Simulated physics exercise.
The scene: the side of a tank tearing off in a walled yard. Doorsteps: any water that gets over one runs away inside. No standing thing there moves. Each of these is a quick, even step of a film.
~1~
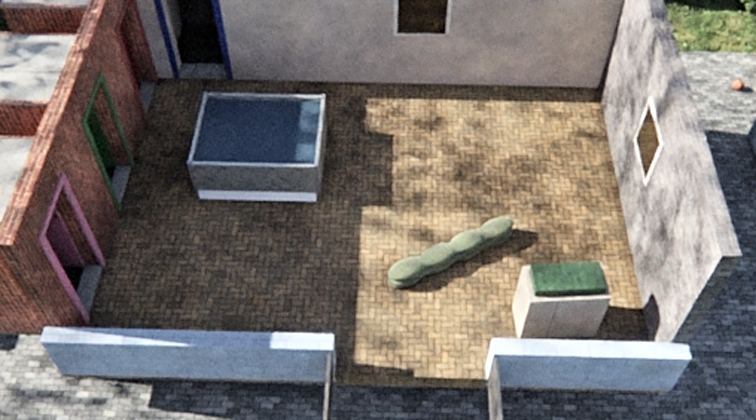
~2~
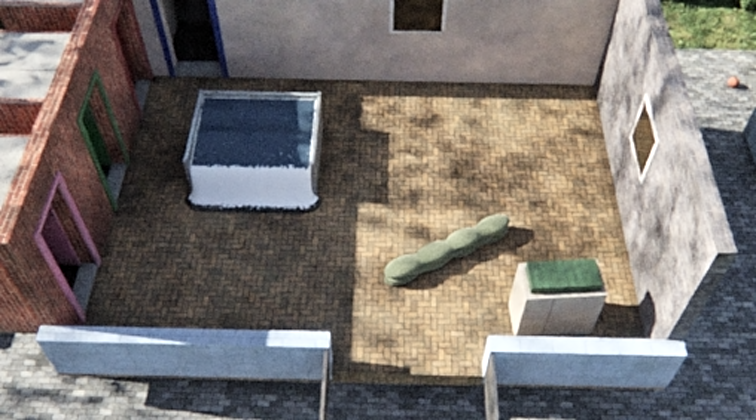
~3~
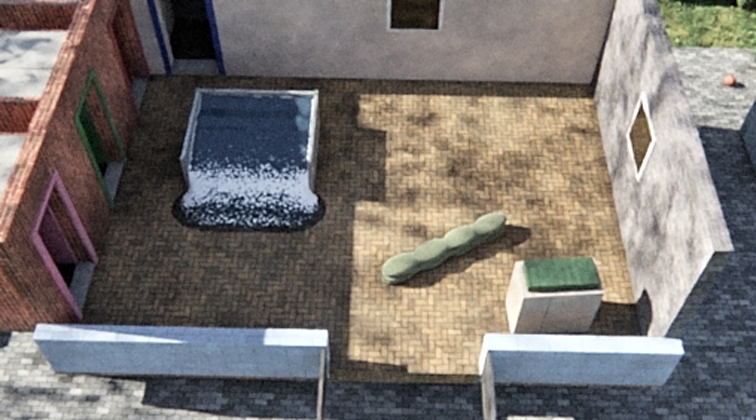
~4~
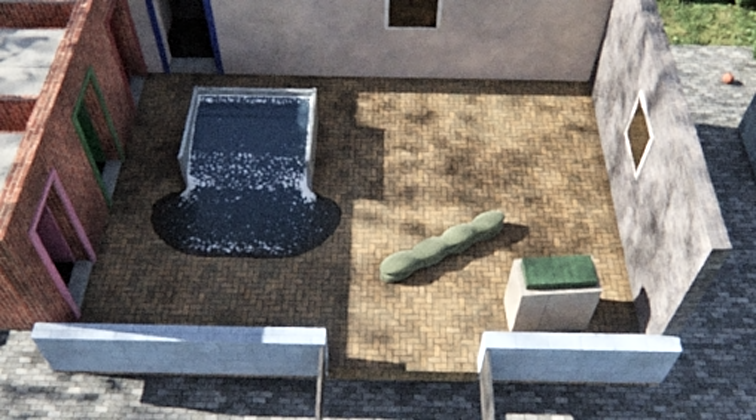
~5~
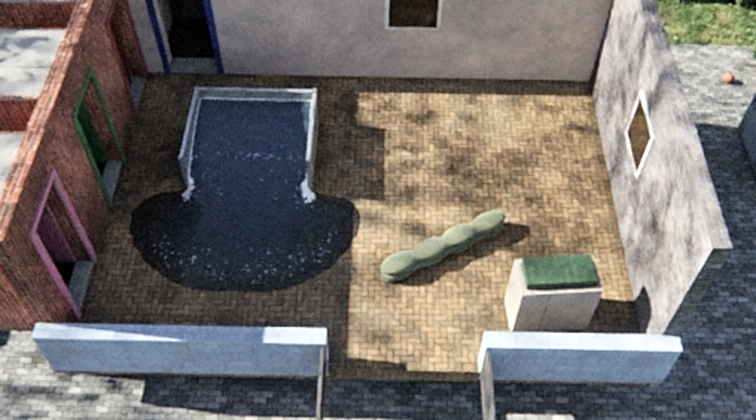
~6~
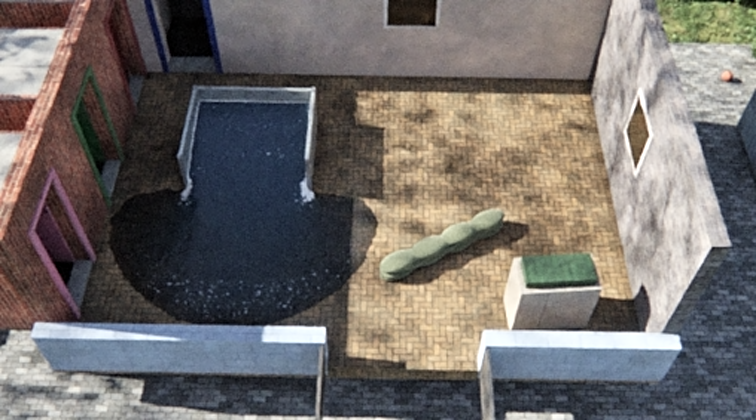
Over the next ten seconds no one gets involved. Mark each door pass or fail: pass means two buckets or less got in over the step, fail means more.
Green door - pass, red door - fail, blue door - pass, pink door - fail.
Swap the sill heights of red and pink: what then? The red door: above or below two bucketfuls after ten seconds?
My guess is that red doesn't reach the mark.
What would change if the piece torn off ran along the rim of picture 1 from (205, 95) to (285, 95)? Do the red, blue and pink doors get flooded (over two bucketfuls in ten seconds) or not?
Door by door, the red door crosses the line, then the blue door crosses the line, then the pink door comes up short.
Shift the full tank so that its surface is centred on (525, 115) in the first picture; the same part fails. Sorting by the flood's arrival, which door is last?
That is the door marked blue.
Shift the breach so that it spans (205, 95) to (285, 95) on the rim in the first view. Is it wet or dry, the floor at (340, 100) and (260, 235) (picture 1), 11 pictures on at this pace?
Going through them in order, the first ends up waterlogged and the second left dry.
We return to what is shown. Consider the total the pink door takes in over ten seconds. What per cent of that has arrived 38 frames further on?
Around 100 in a hundred.
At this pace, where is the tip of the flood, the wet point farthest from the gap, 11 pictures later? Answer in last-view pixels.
My guess is roughly (450, 355).
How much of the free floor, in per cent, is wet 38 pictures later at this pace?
Around 65 percent.
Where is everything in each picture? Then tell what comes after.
In the first frame, the water tank at (259, 132) is whole and still.
In the second frame, water pours out at (253, 182) and has run to (190, 197).
In the third frame, water pours out at (250, 182) and has run to (177, 209).
In the fourth frame, the front is at (160, 227), out from the gap at (249, 182).
In the fifth frame, water pours out at (249, 182) and has run to (173, 274).
In the sixth frame, the front is at (179, 314), out from the gap at (248, 182).
A moment on, water covers 30 % of the floor; the green door not reached, the red door not reached, the blue door not reached, the pink door wet at the sill, nothing in.
Next, water covers 30 % of the floor; the green door wet at the sill, nothing in, the red door not reached, the blue door not reached, the pink door under two buckets in.
Then, water covers 40 % of the floor; the green door wet at the sill, nothing in, the red door not reached, the blue door not reached, the pink door over two buckets in.
Later, water covers 65 % of the floor; the green door wet at the sill, nothing in, the red door under two buckets in, the blue door wet at the sill, nothing in, the pink door over two buckets in.
In the end, water covers 95 % of the floor; the green door wet at the sill, nothing in, the red door over two buckets in, the blue door wet at the sill, nothing in, the pink door over two buckets in.
